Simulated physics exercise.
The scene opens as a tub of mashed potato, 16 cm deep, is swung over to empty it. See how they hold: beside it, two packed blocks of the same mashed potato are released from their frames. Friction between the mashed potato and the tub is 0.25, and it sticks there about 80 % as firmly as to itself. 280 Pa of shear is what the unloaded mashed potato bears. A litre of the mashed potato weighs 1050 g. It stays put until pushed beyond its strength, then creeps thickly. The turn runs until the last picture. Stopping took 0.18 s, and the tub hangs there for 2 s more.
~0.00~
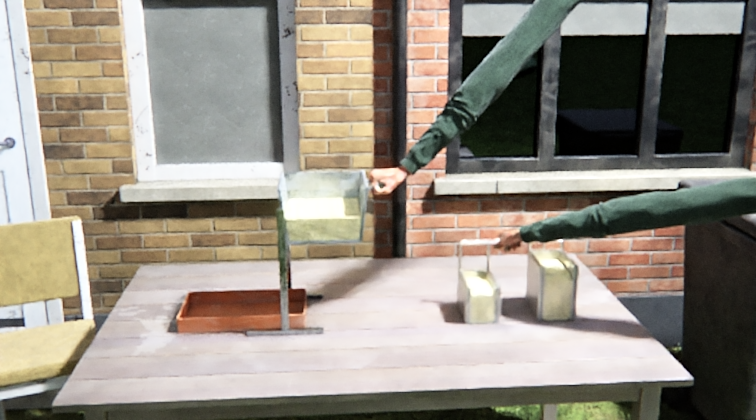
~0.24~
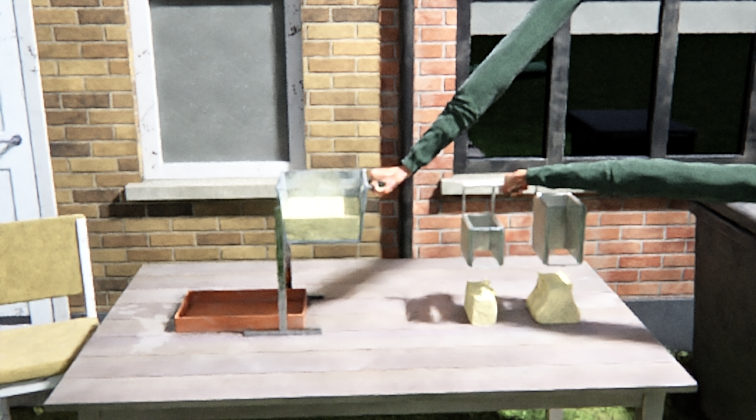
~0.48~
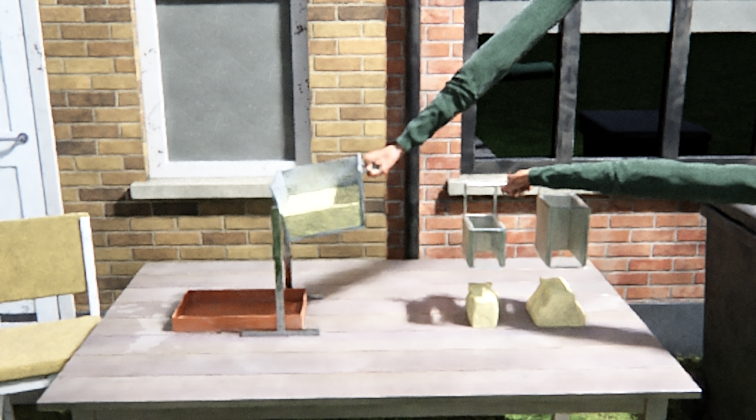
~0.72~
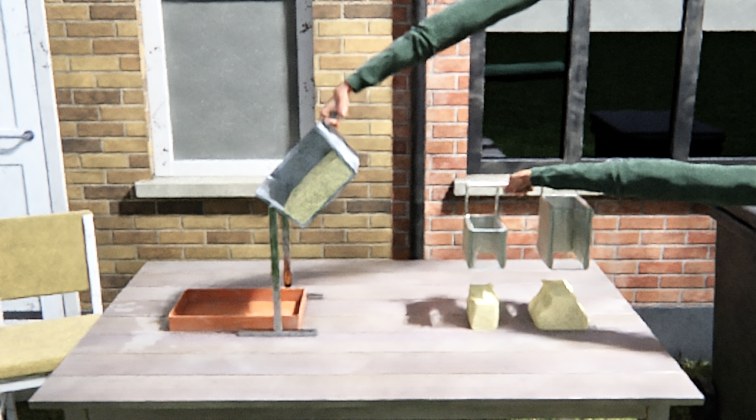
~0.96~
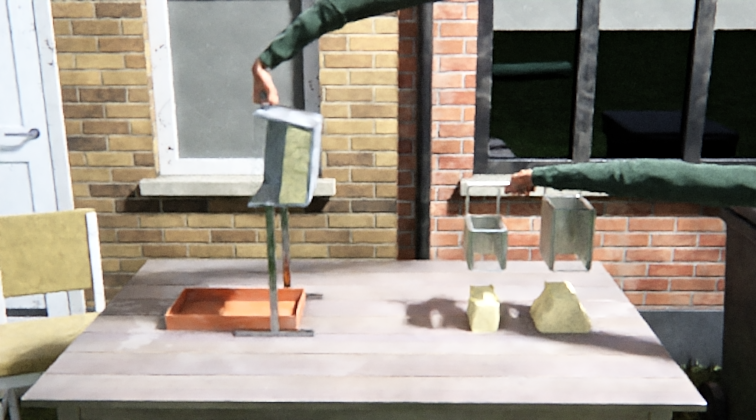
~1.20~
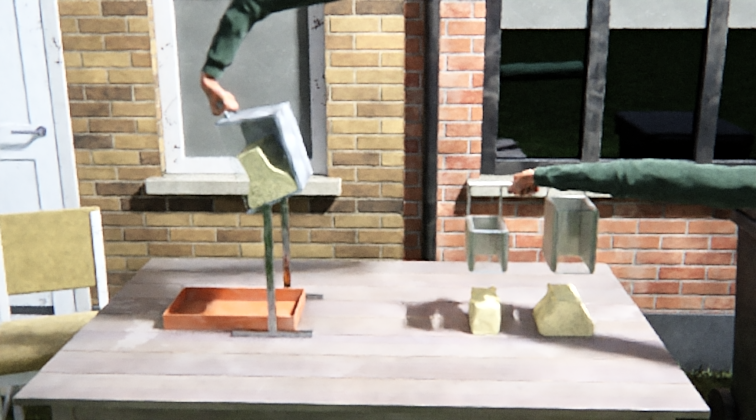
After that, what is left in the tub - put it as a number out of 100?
It works out at about 0 in every hundred.
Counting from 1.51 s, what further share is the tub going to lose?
Roughly 3 percent of the load.
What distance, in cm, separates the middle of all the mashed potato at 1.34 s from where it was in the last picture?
It has moved around 10 centimetres.
After 1.34 s, the tub is at 107 degrees and holds 48 %.
After 1.51 s, the tub is at 107 degrees and holds 3 %.
After 1.68 s, the tub is at 107 degrees and holds 0 %.
After 1.85 s, the tub is at 107 degrees and holds 0 %.
After 3.20 s, at the end, the tub is at 107 degrees and holds 0 %.
